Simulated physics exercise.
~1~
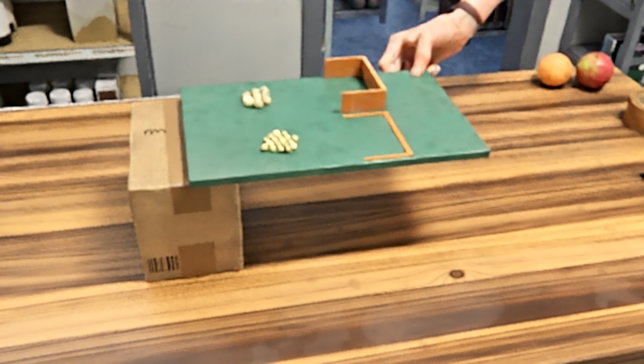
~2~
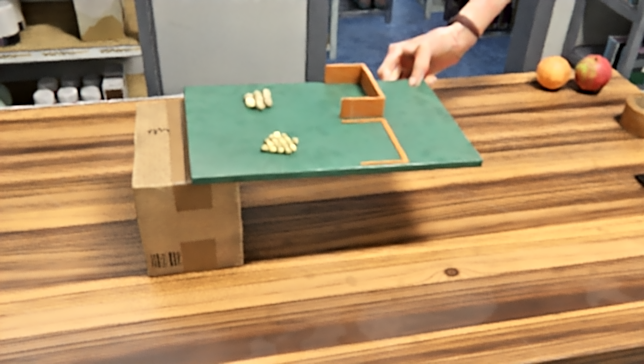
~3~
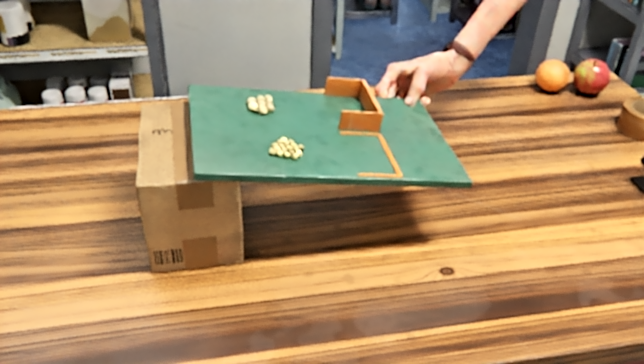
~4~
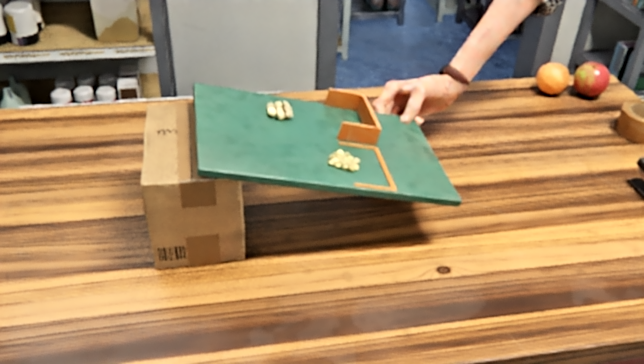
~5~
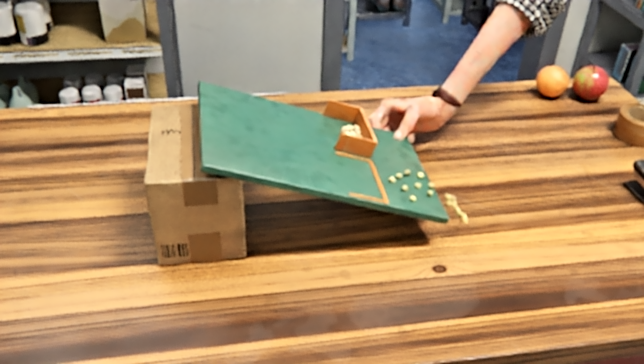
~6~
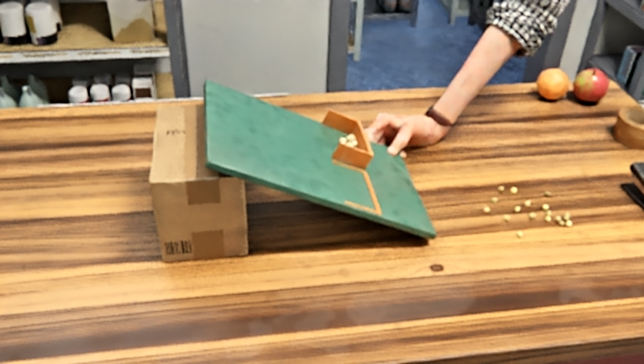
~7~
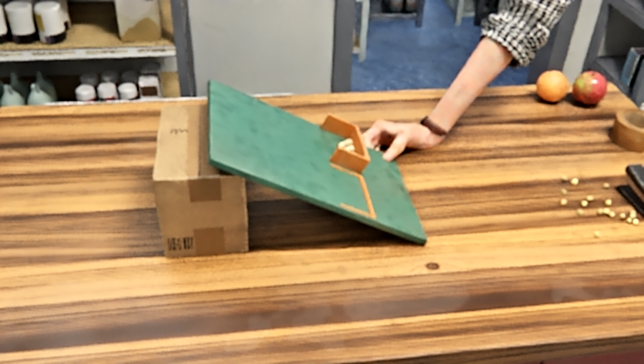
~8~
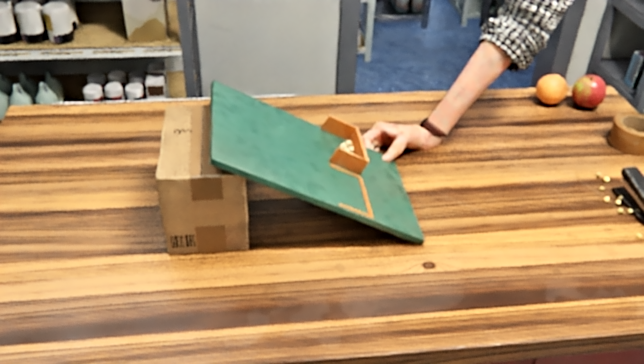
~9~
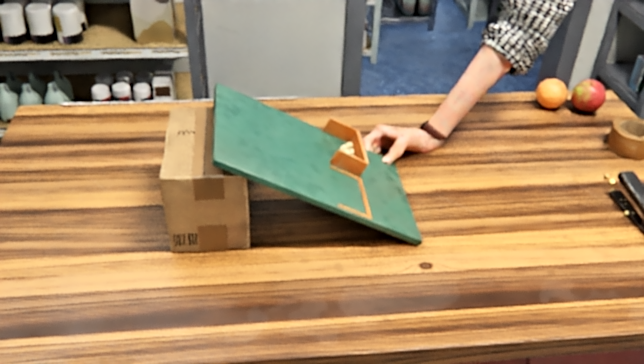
We see a hand lower the free end of a green board propped on a cardboard box until it rests sloping on the counter; the near handful of small pale pieces slides past its low orange bar and scatters rightward, while the far handful stays gathered behind its taller barrier.
